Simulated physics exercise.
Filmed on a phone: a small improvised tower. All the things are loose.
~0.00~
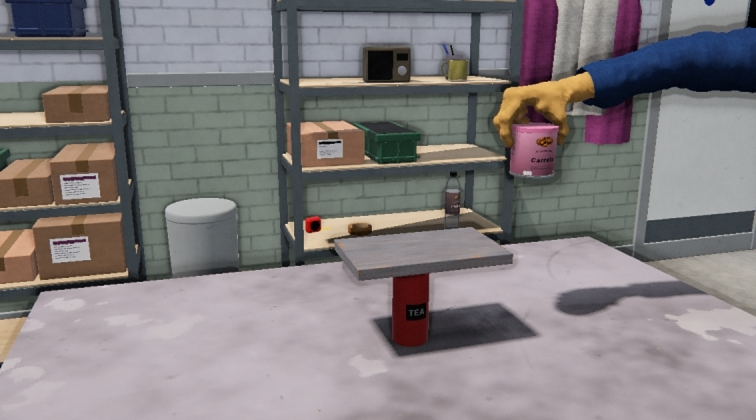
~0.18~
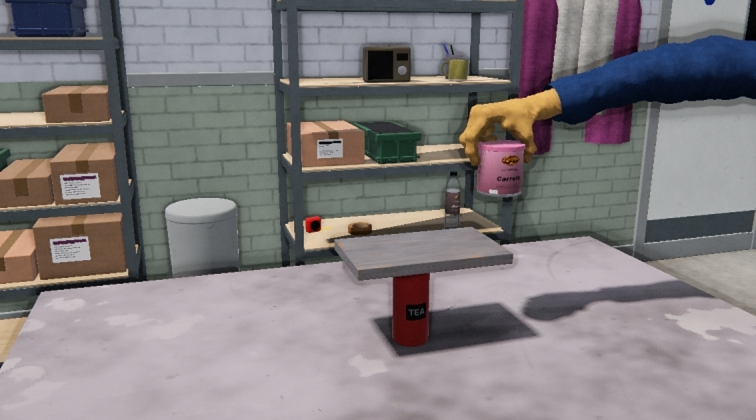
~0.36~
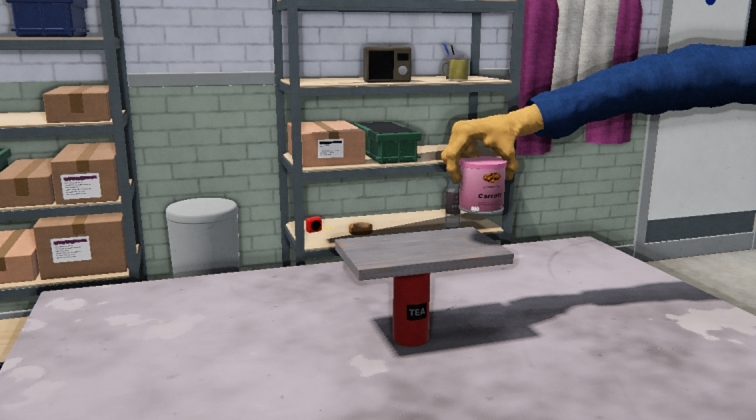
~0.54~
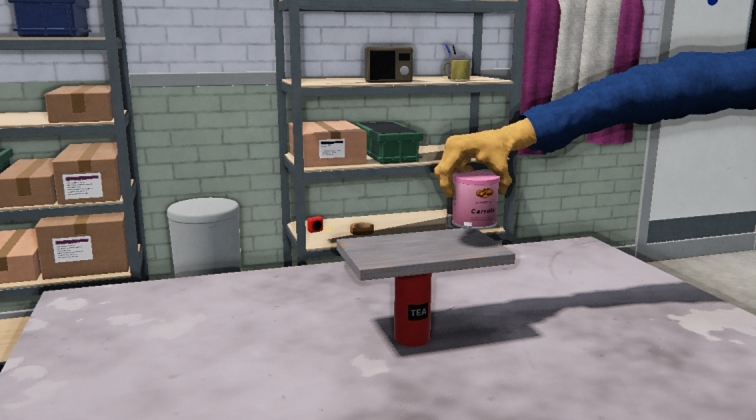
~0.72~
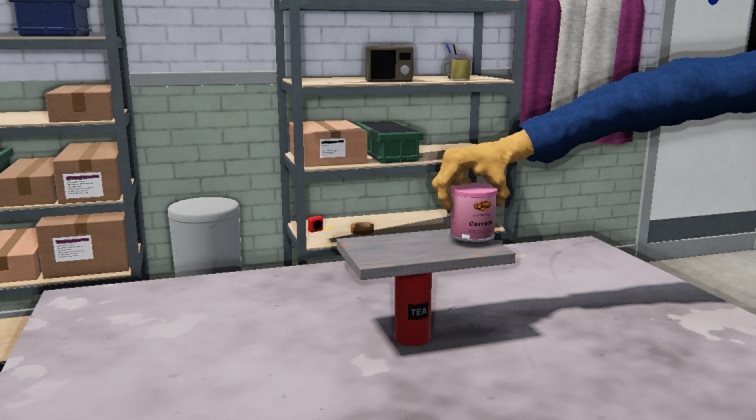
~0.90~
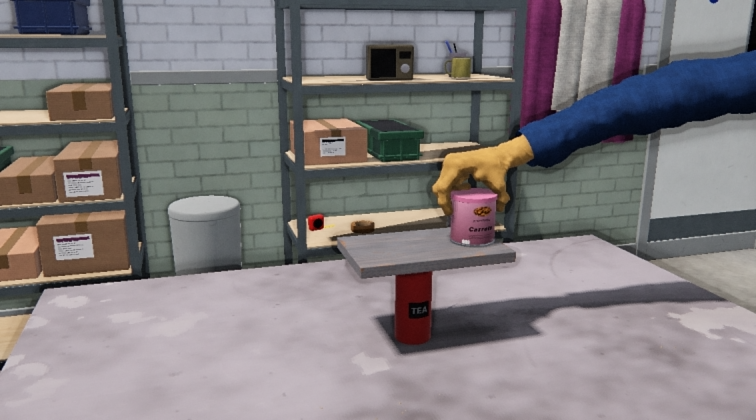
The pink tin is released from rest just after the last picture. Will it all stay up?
As it turns out, it gives way.
After 1.40 s, pink tin now fallen; grey board turned 63° from how it was put.
After 1.70 s, grey board on its side.
After 2.80 s, grey board now fallen.
In the end (3.3 s), fallen, pink tin and grey board; red jar unmoved. The stack loses its balance.
